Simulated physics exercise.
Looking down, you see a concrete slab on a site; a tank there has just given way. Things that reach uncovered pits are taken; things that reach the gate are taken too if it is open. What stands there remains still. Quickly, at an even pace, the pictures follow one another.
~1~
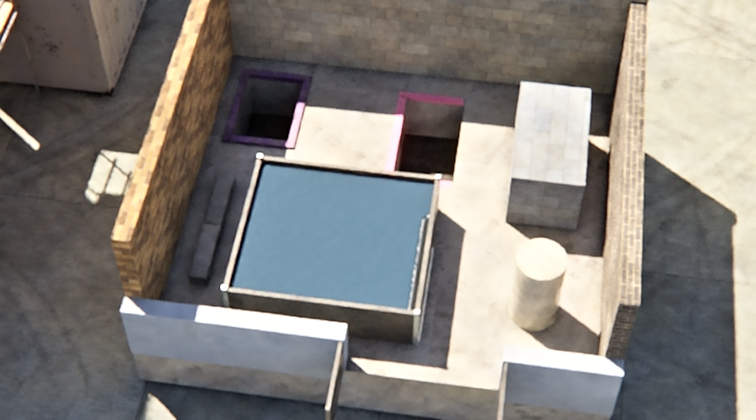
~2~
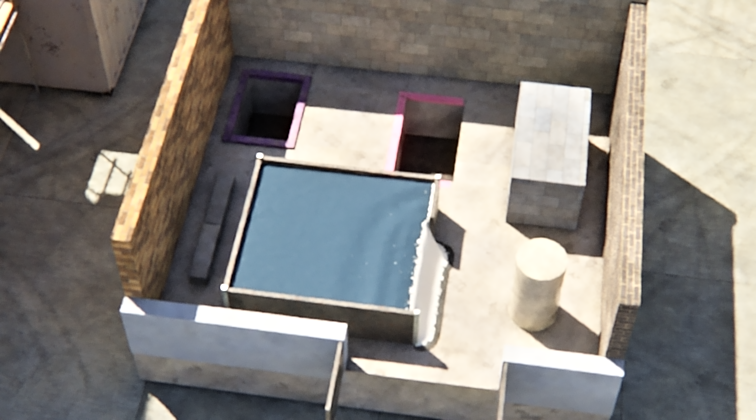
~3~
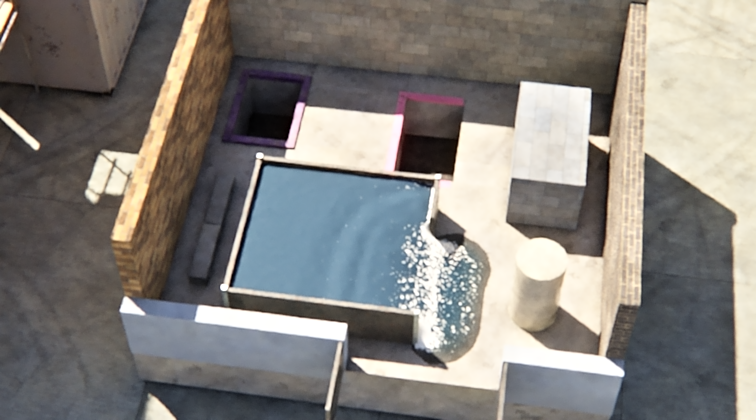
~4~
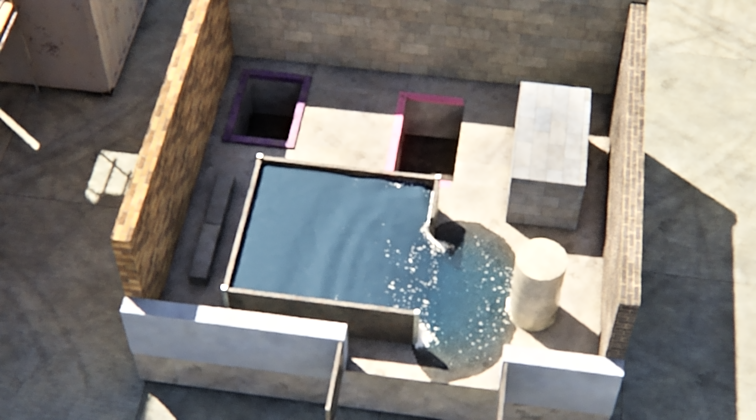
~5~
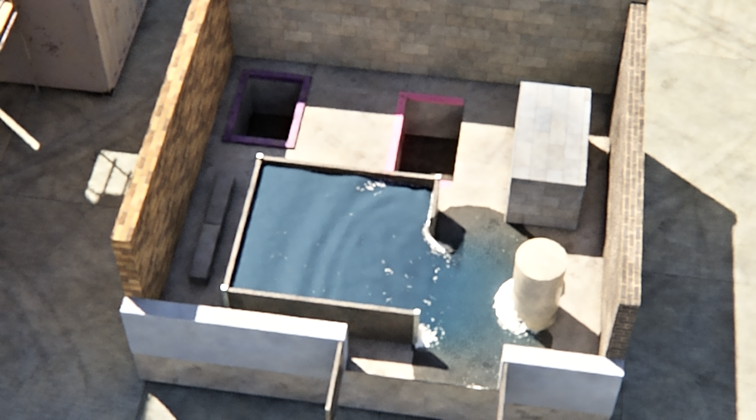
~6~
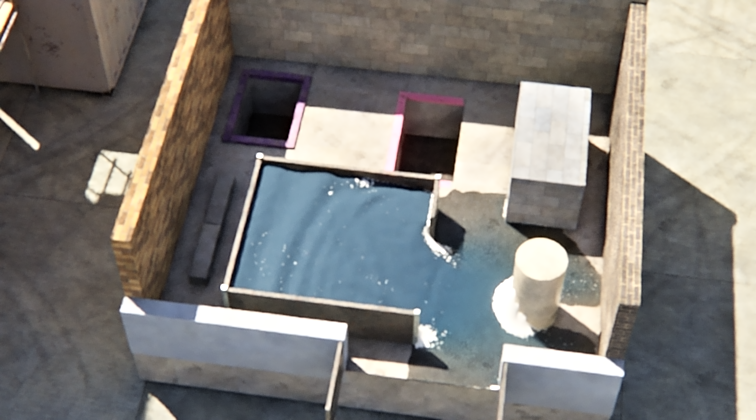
Water in a rectangular tank bursting through its right side, spreading across a walled concrete slab and washing around a pale cylinder.
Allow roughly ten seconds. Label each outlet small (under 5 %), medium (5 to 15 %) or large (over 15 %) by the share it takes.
Labels: Gate: Large, purple pit: Small, pink pit: Large.
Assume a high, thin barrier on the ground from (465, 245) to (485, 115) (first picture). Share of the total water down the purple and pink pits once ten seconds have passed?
Percent shares - purple: 2; pink: 12.
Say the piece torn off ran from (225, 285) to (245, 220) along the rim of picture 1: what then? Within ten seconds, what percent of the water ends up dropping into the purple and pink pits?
The purple pit takes 30 per cent and the pink pit 8 per cent.
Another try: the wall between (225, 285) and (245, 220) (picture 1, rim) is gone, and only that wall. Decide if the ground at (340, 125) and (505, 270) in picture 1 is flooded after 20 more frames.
Result, in sequence: Inundated; untouched by the flood.
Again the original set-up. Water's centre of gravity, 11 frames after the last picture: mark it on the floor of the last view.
Near (413, 275) in the last view.
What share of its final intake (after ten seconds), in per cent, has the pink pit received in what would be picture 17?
I'd say some 0 per cent.
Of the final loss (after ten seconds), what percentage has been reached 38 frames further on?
Near 65 in a hundred.
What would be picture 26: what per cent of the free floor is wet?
My estimate is roughly 45 percent.
A moment on, water covers 30 % of the floor; the gate 1 %, the purple pit 0 %, the pink pit 0 %.
Next, water covers 30 % of the floor; the gate 5 %, the purple pit 0 %, the pink pit 0 %.
Then, water covers 45 % of the floor; the gate 10 %, the purple pit 0 %, the pink pit 1 %.
Later, water covers 60 % of the floor; the gate 21 %, the purple pit 0 %, the pink pit 12 %.
In the end, water covers 75 % of the floor; the gate 30 %, the purple pit 1 %, the pink pit 22 %.
